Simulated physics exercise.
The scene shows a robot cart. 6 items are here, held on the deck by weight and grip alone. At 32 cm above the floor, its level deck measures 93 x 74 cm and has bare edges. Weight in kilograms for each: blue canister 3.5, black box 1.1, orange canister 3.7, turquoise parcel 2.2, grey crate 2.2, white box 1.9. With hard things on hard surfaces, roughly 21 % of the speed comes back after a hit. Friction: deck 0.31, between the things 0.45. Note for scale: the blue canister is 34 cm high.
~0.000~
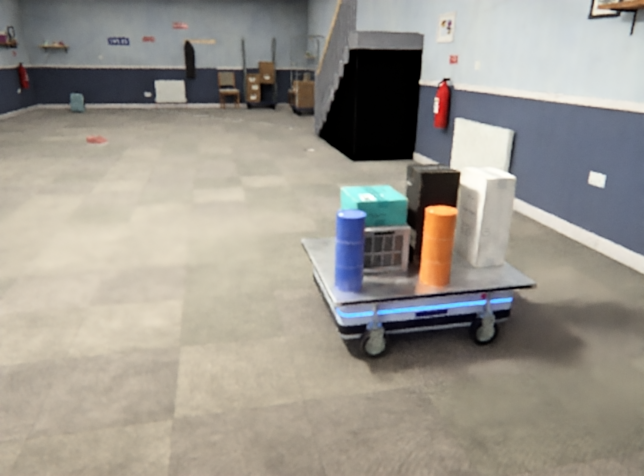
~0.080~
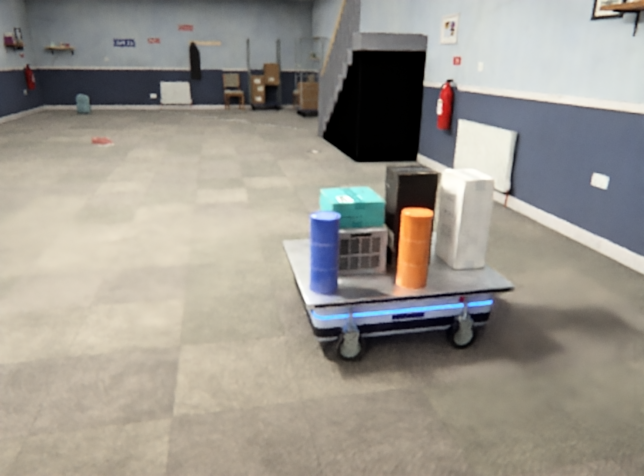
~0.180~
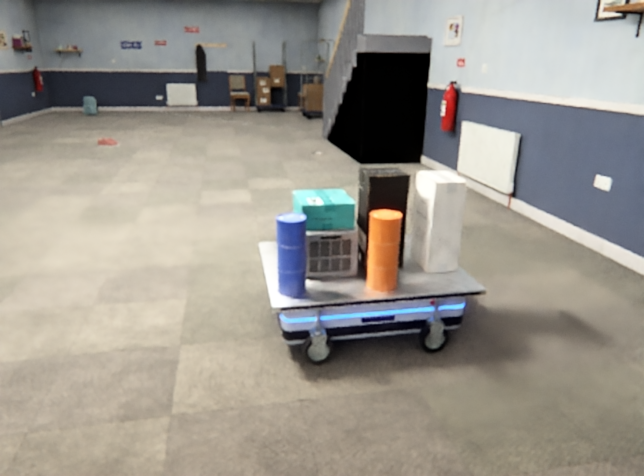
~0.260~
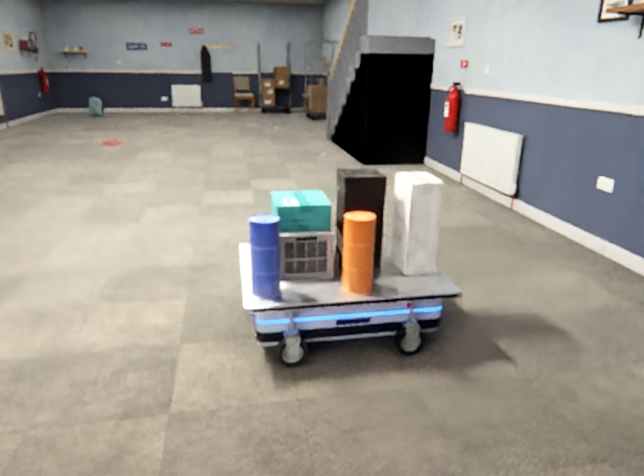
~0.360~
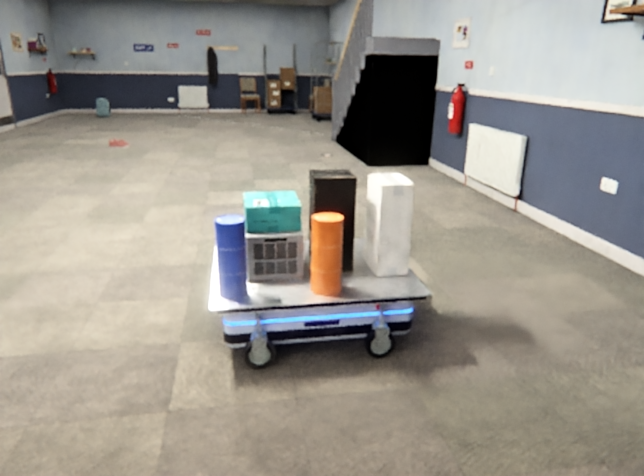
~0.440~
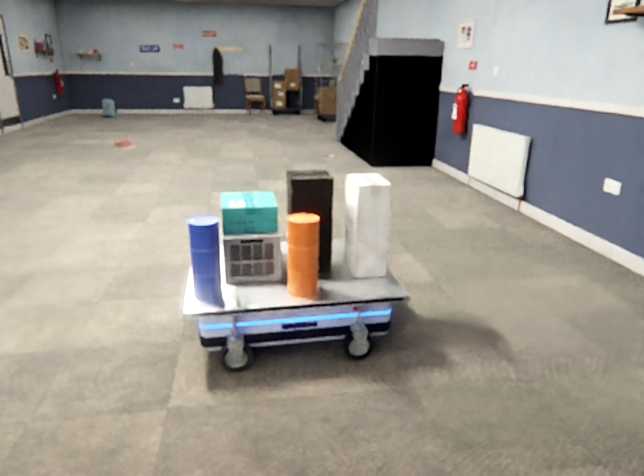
A low robot cart carrying blue and orange canisters, a turquoise parcel on a grey crate, and black and white boxes rolled steadily from right to left across a carpeted room, its load staying in place.
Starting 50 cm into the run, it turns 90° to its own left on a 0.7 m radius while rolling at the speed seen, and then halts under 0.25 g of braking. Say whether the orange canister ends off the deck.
The orange canister stays put.
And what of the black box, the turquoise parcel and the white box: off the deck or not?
Black box: Stays in bounds; turquoise parcel: Goes out of bounds; white box: Stays in bounds.
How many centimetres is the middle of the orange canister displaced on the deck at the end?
Net shift near 8 cm.
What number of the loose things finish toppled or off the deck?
I get 3.
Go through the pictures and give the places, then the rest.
The first frame shows cart 0 cm along; orange canister (438, 246); blue canister (350, 251).
The second frame shows cart 11 cm along; turquoise parcel (351, 207); grey crate (350, 240).
The third frame shows cart 25 cm along; white box (437, 221); blue canister (292, 255).
The fourth frame shows cart 36 cm along; black box (359, 220); turquoise parcel (300, 210).
The fifth frame shows cart 50 cm along; grey crate (273, 245); white box (388, 224).
The sixth frame shows cart 62 cm along; orange canister (303, 255); blue canister (206, 258).
Around 0.94 s, cart 132 cm along, turned 55°; orange canister shifted 8 cm near (212, 298); blue canister at 16° to upright; turquoise parcel shifted 30 cm.
Around 1.34 s, cart 188 cm along, turned 90°; blue canister, turquoise parcel and grey crate now off the deck; orange canister shifted 8 cm near (230, 376); black box shifted 8 cm.
Finally (2.4 s), off the deck, blue canister, turquoise parcel and grey crate; the other 3 still in place (within 10 cm).
